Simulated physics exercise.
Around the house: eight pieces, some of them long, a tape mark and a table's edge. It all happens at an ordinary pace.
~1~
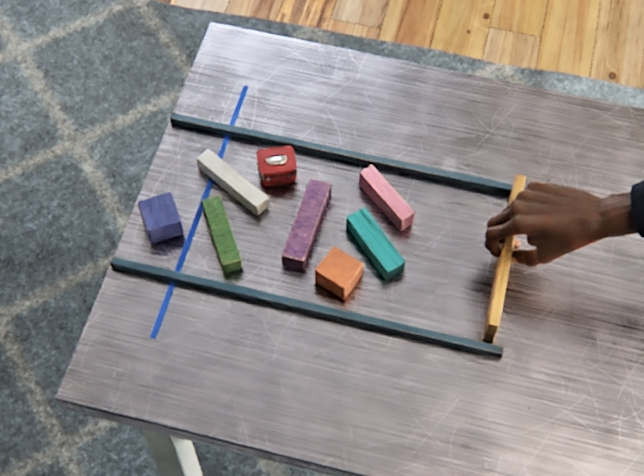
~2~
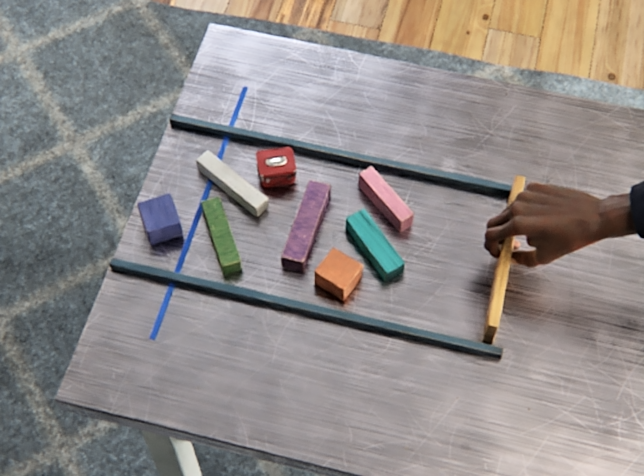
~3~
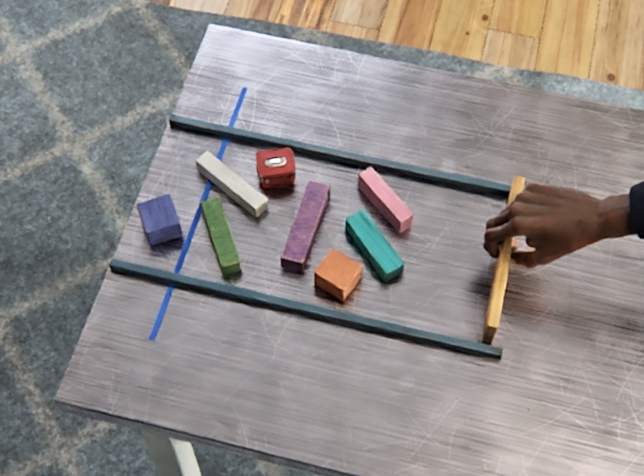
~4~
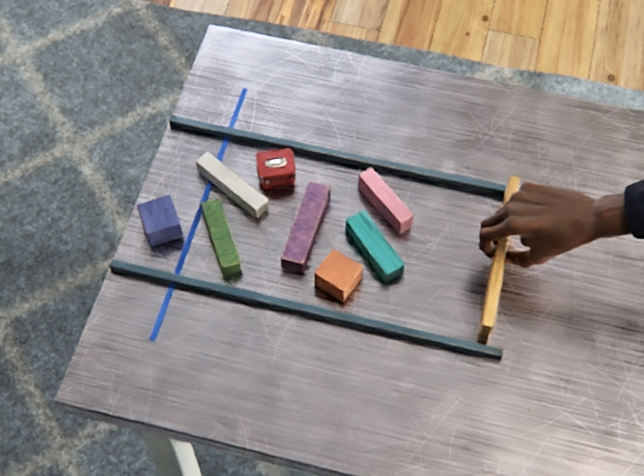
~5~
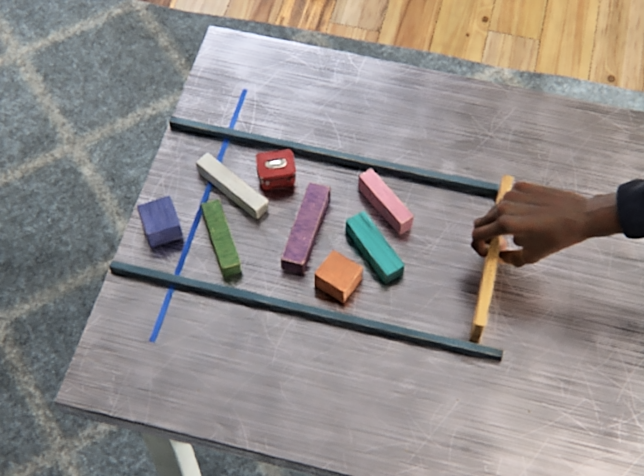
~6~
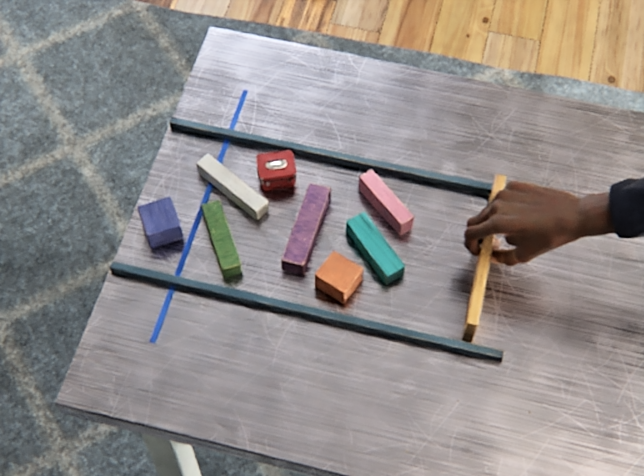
On a tabletop, a hand slides an orange-yellow board slightly left toward eight still, colourful blocks.
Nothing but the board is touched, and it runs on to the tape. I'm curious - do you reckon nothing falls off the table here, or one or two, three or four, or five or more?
I'd say three or four fall off.
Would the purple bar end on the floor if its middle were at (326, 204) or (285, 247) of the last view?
In order, hangs on; hangs on.
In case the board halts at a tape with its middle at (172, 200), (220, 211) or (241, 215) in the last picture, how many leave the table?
Respectively, 5, 1 and 0.
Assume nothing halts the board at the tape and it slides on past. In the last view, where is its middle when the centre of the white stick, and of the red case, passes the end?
First near (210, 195), second near (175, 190).
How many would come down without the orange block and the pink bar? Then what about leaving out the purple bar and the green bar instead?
Try one: 1; try two: 0.
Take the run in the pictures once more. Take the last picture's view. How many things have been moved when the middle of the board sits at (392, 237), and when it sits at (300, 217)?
I get 2 at the one place and 7 at the other.
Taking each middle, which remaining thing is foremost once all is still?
The purple bar.
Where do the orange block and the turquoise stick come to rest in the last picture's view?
In the last picture they sit at about (166, 247) and about (177, 198).
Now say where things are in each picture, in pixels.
The first frame shows blue block (161, 218); white stick (233, 182); green bar (222, 234); board (504, 257); tape (203, 202).
The second frame shows white stick (232, 183); board (504, 258).
The third frame shows green bar (221, 236); pink bar (385, 200).
The fourth frame shows blue block (160, 221); turquoise stick (374, 246).
The fifth frame shows white stick (232, 186); orange block (338, 276).
The sixth frame shows blue block (161, 222); white stick (232, 187); green bar (222, 239); board (484, 257); tape (203, 207).
Early on, none off yet; blue block at rest near (161, 222); white stick at rest near (232, 187); green bar at rest near (222, 239).
A while later, none off yet; blue block at rest near (161, 222); white stick travelled a little near (204, 177); green bar travelled a little near (207, 240).
Finally, the number that fall off is three or four; lost, green bar, white stick and blue block.
